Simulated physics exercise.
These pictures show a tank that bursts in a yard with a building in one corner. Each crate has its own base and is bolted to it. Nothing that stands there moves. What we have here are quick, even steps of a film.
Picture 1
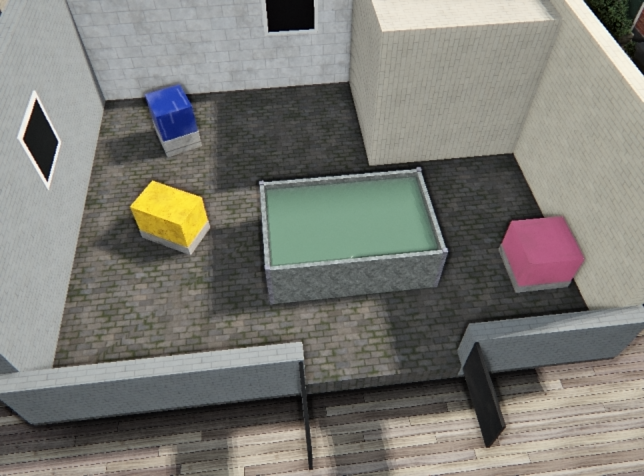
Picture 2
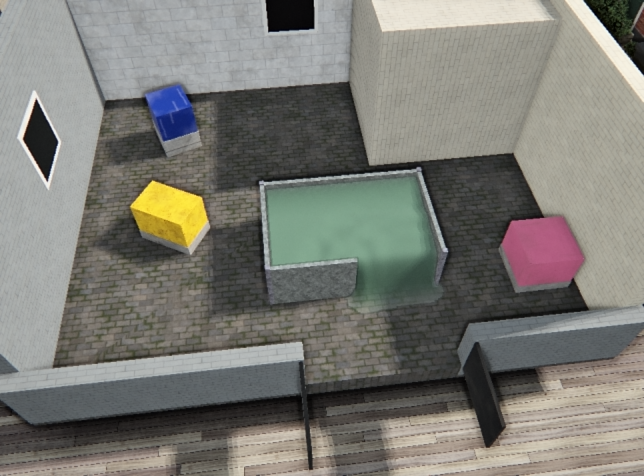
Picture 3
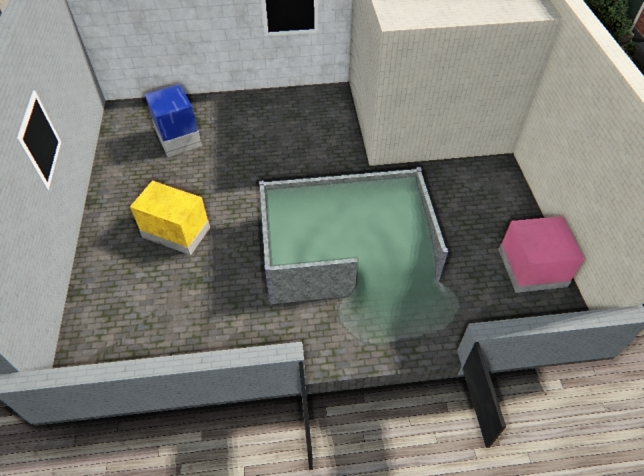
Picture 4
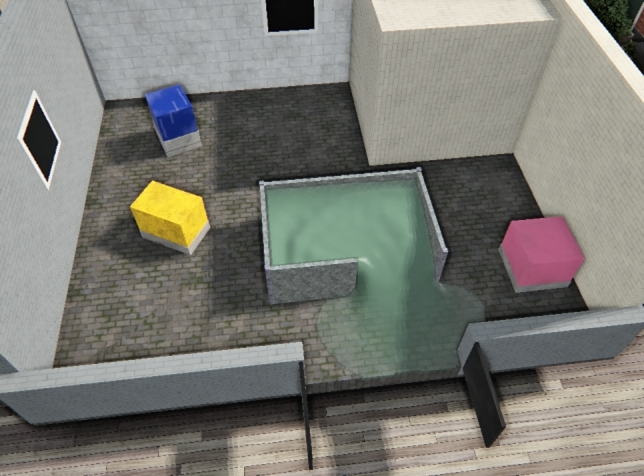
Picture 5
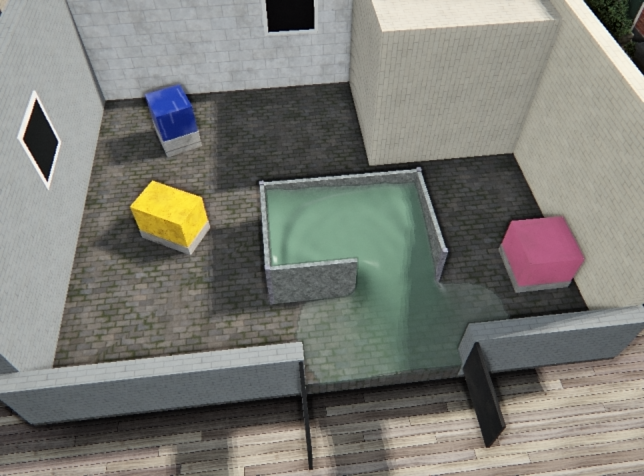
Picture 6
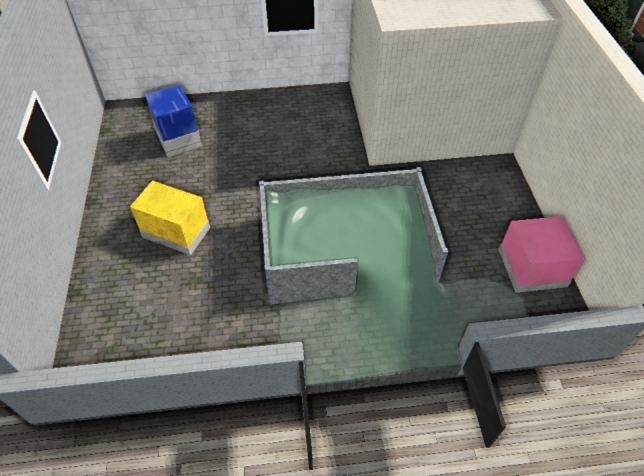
A gray-walled tank of green water bursts at the front, and water spreads across the paved yard.
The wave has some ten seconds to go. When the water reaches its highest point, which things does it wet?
At the peak: The blue crate stays dry; the yellow crate stays dry; the pink crate gets wet.
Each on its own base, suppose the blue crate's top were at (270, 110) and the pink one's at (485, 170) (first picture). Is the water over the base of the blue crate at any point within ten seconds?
The blue one is not reached.
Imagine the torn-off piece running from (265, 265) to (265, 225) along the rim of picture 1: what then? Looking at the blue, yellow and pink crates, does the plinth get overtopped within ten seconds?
Note: Blue is never reached; yellow gets flooded; pink is never reached.
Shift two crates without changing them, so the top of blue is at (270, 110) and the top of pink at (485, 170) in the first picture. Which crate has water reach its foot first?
The pink-painted one is first.
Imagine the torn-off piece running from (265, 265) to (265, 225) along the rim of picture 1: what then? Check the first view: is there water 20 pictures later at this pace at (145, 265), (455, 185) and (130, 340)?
So it's liquid at the first, nothing at the second and liquid at the third.
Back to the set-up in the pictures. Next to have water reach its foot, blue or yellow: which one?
The yellow one.
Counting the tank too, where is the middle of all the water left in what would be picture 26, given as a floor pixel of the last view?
Near pixel (398, 270).
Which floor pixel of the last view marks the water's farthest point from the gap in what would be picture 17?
My guess would be about (160, 383).
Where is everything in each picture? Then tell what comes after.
In the first frame, still water in the water tank at (348, 220).
In the second frame, water pours out at (395, 279) and has run to (440, 287).
In the third frame, water pours out at (395, 279) and has run to a hidden place.
In the fourth frame, the front is at a hidden place, out from the gap at (395, 280).
In the fifth frame, water pours out at (395, 280) and has run to a hidden place.
In the sixth frame, water pours out at (395, 280) and has run to a hidden place.
A moment on, water covers 10 % of the floor; the blue crate not reached, the yellow crate not reached, the pink crate water round its plinth.
Next, water covers 15 % of the floor; the blue crate not reached, the yellow crate not reached, the pink crate water round its plinth.
Then, water covers 20 % of the floor; the blue crate not reached, the yellow crate not reached, the pink crate water round its plinth.
Later, water covers 25 % of the floor; the blue crate not reached, the yellow crate not reached, the pink crate water round its plinth.
In the end, water covers 40 % of the floor; the blue crate stayed above the water, the yellow crate stayed above the water, the pink crate was topped.
